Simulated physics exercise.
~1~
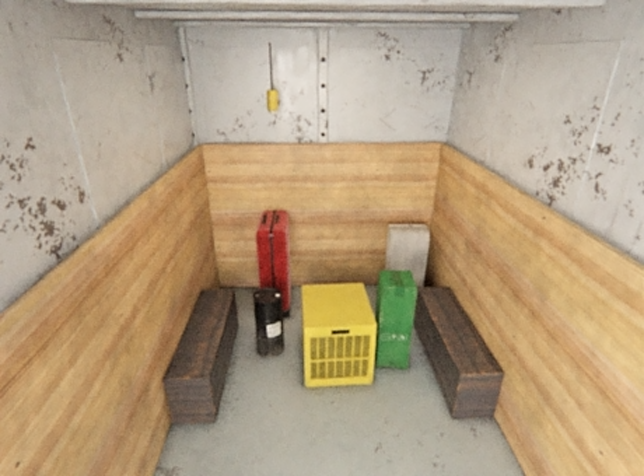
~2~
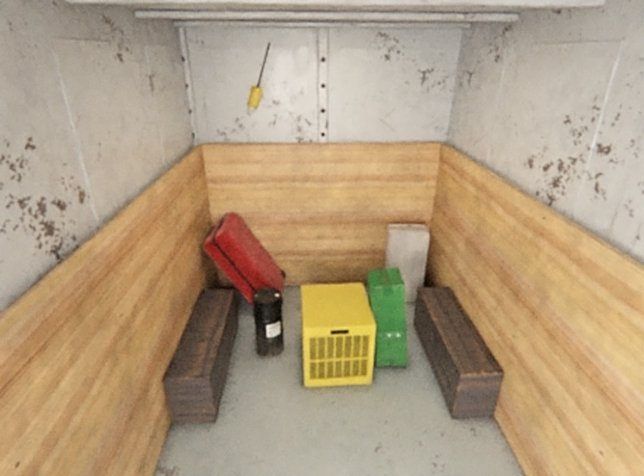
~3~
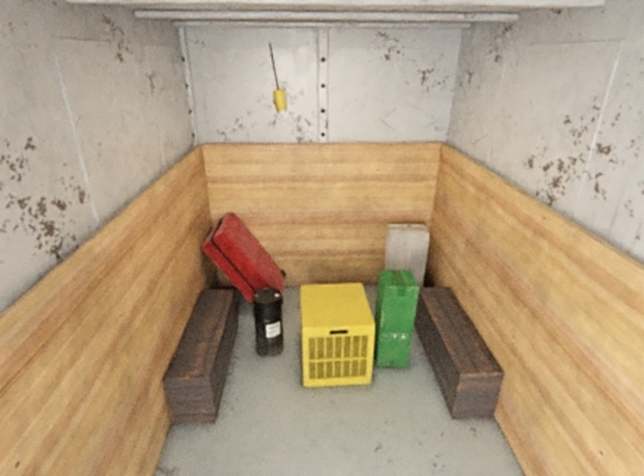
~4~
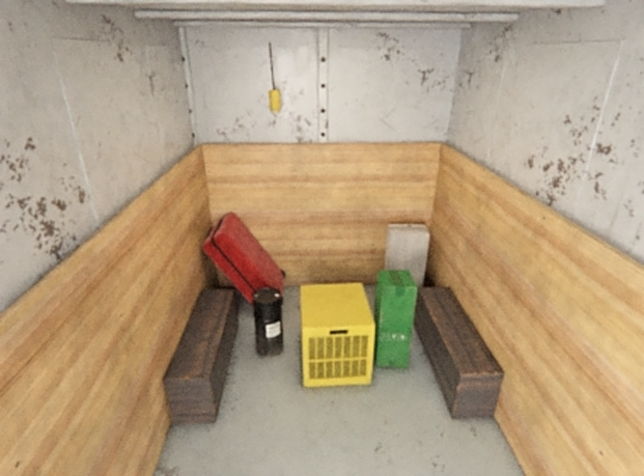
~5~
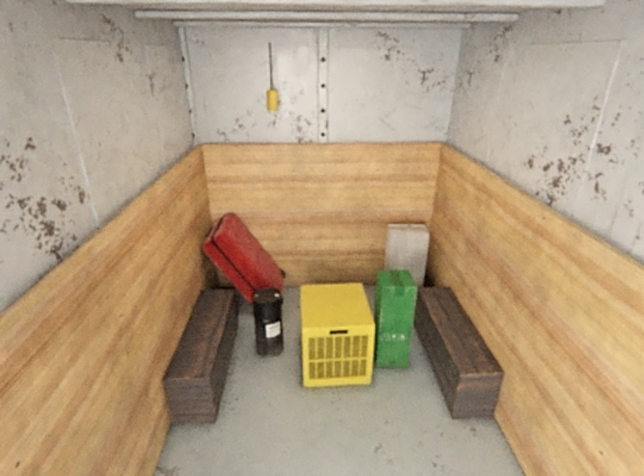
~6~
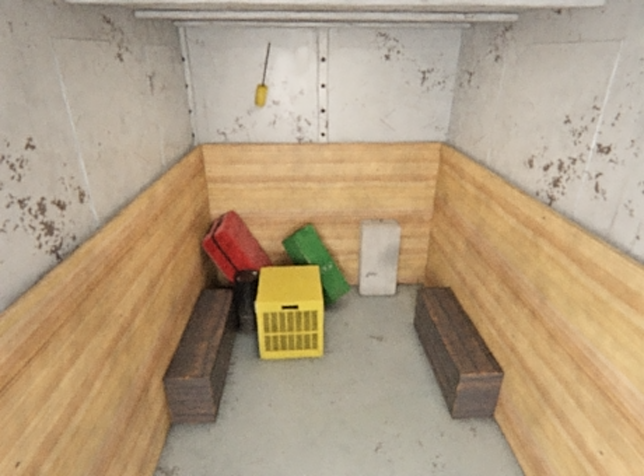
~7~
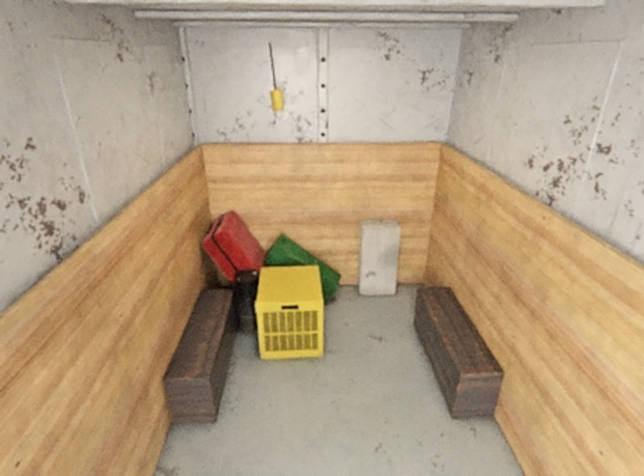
A red case tips left, then the yellow chest slides left and the green box topples.
